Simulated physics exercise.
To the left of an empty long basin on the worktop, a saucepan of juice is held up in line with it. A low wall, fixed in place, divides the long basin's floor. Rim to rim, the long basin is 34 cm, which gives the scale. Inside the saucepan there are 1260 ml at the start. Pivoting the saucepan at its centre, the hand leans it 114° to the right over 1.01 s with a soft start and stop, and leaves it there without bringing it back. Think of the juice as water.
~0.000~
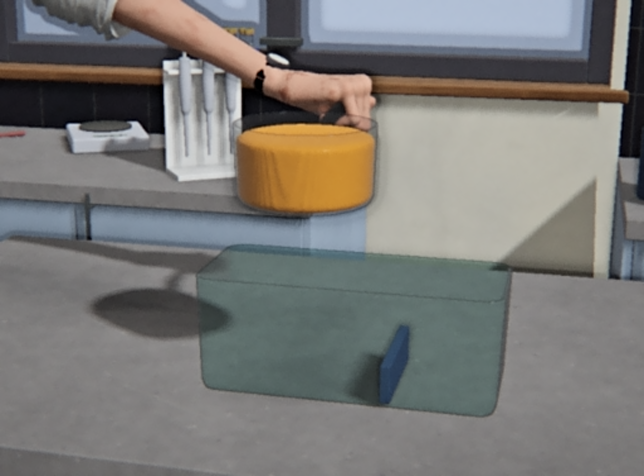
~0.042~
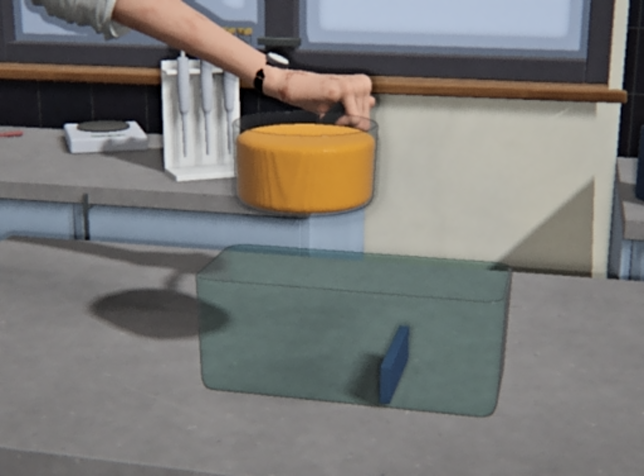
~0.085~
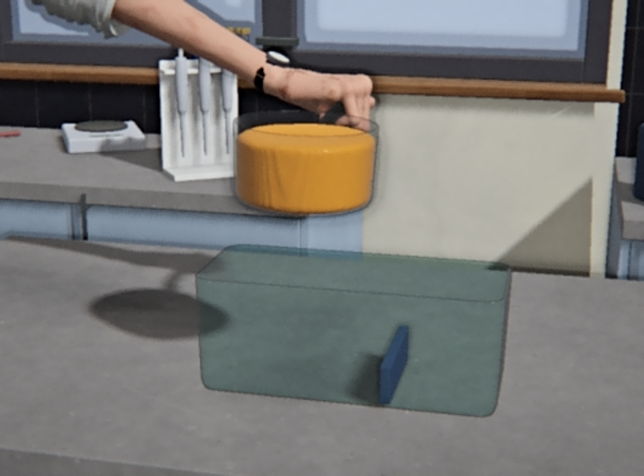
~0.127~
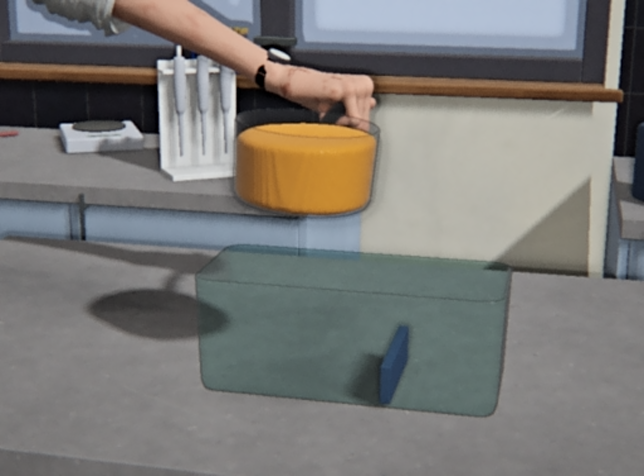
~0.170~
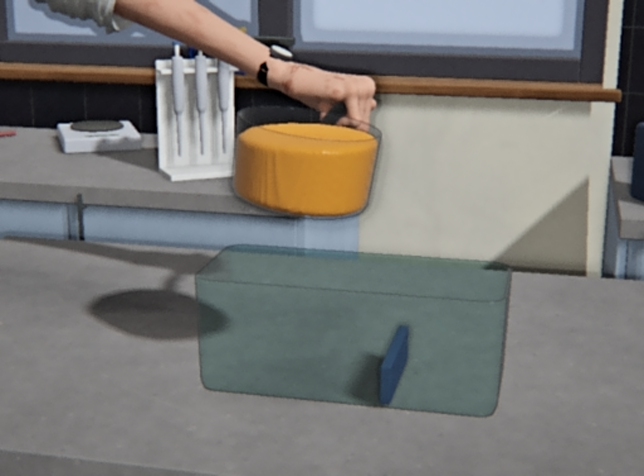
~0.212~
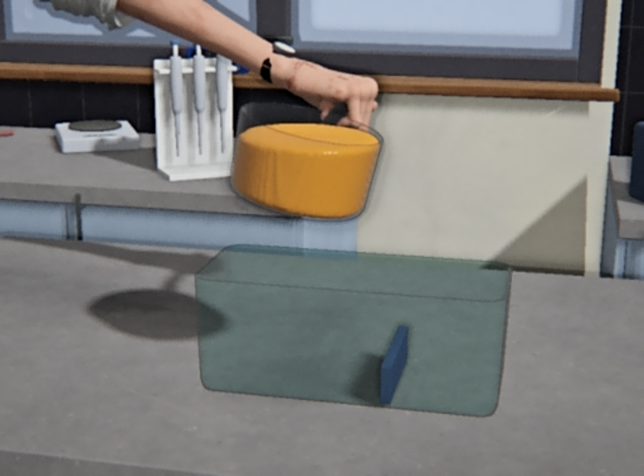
At the start, a hand holds a clear saucepan of orange juice level above a grey worktop, where an empty, greenish see-through long basin sits with a low blue wall inside. The hand then leans the saucepan slightly to the right, its right rim lowering a little while the basin stays still.
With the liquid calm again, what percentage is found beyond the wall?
Beyond the wall there is roughly 54 percent.
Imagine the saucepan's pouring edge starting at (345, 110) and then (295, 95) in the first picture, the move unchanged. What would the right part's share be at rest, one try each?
It comes to 40 per cent, and then 20 per cent.
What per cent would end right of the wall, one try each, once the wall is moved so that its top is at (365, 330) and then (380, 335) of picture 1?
Around 85 and 75 percent, in that order.
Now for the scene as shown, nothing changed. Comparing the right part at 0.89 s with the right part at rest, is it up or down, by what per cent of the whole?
A loss, roughly 12 percent.
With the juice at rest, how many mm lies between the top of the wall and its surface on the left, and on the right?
Roughly 24 mm on the left side and roughly 0 mm on the right.
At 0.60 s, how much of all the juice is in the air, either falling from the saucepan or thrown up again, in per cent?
Near 30 per cent of it all.
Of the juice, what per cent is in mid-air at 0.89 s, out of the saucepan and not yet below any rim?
Near 9 percent.
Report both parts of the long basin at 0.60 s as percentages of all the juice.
Lab note: Left near 0 %, right near 14.
By 0.60 s the tilt is 74° and 55 per cent is still to pour, 0 is left of the wall and 15 right of it.
By 0.89 s the tilt is 110° and 8 per cent is still to pour, 18 is left of the wall and 66 right of it.
By 1.19 s the tilt is 114° and 0 per cent is still to pour, 36 is left of the wall and 64 right of it.
By 1.51 s the tilt is 114° and 0 per cent is still to pour, 44 is left of the wall and 55 right of it.
At rest 45 per cent lies left of the wall, 54 right of it and 1 outside.
